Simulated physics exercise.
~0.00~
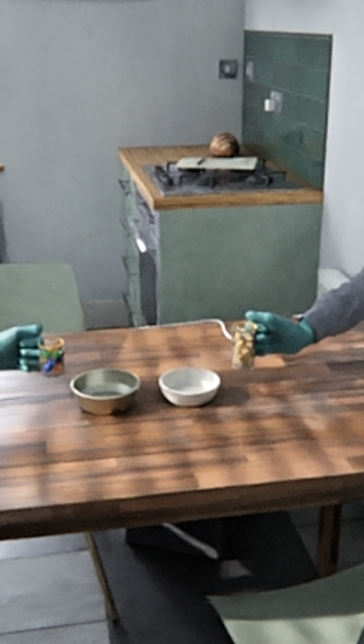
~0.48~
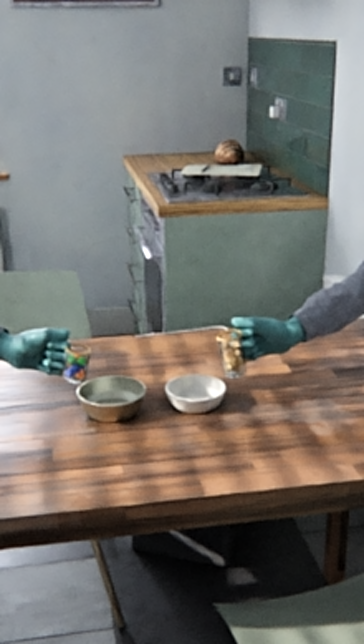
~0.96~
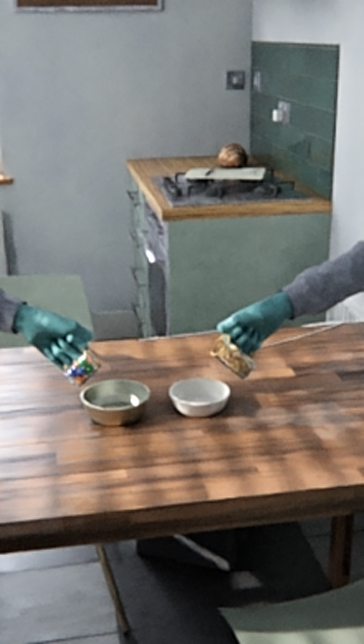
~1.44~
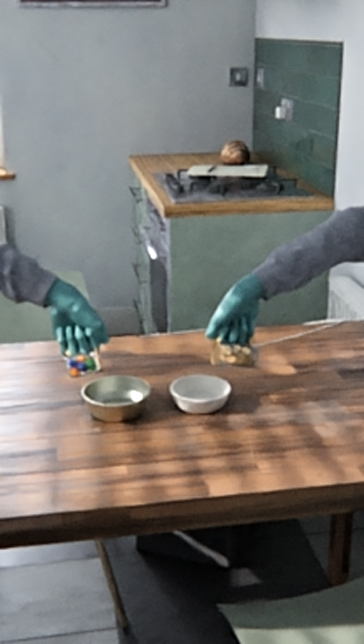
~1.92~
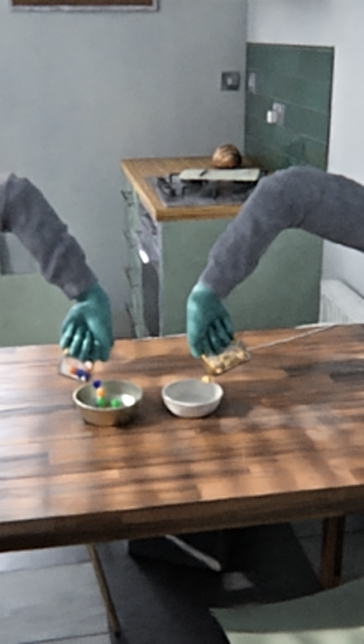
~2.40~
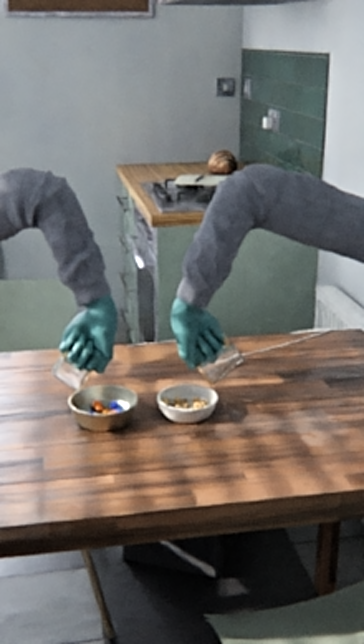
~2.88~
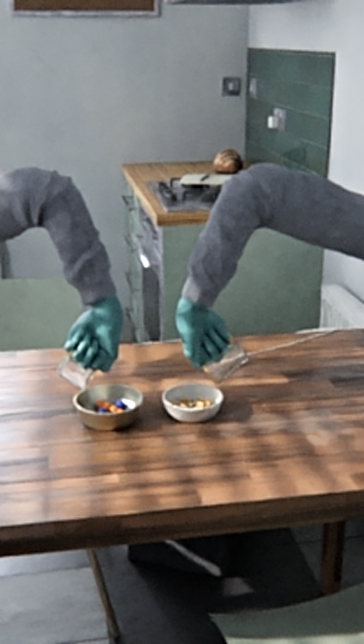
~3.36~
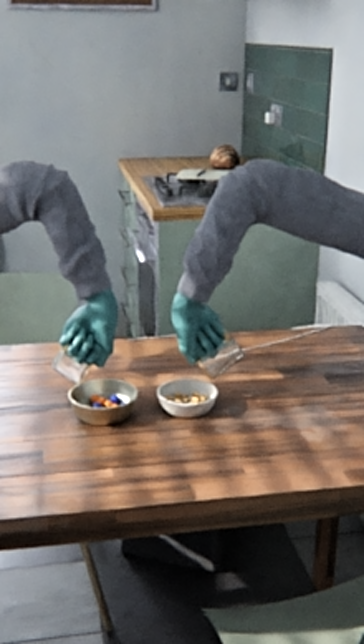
At the start, two green-gloved hands hold clear cups of small things upright above a wooden table, one at each side of two shallow bowls. The hands move inward and tilt the cups until they lie on their sides, with everything still inside. The left cup begins to empty first, dropping colourful pieces into the darker bowl, while the tan pieces on the right still sit in their cup. Both cups then tip further and empty out. At the end, the hands hold the upturned cups over the bowls, and all the pieces rest inside the two bowls, with none on the table.
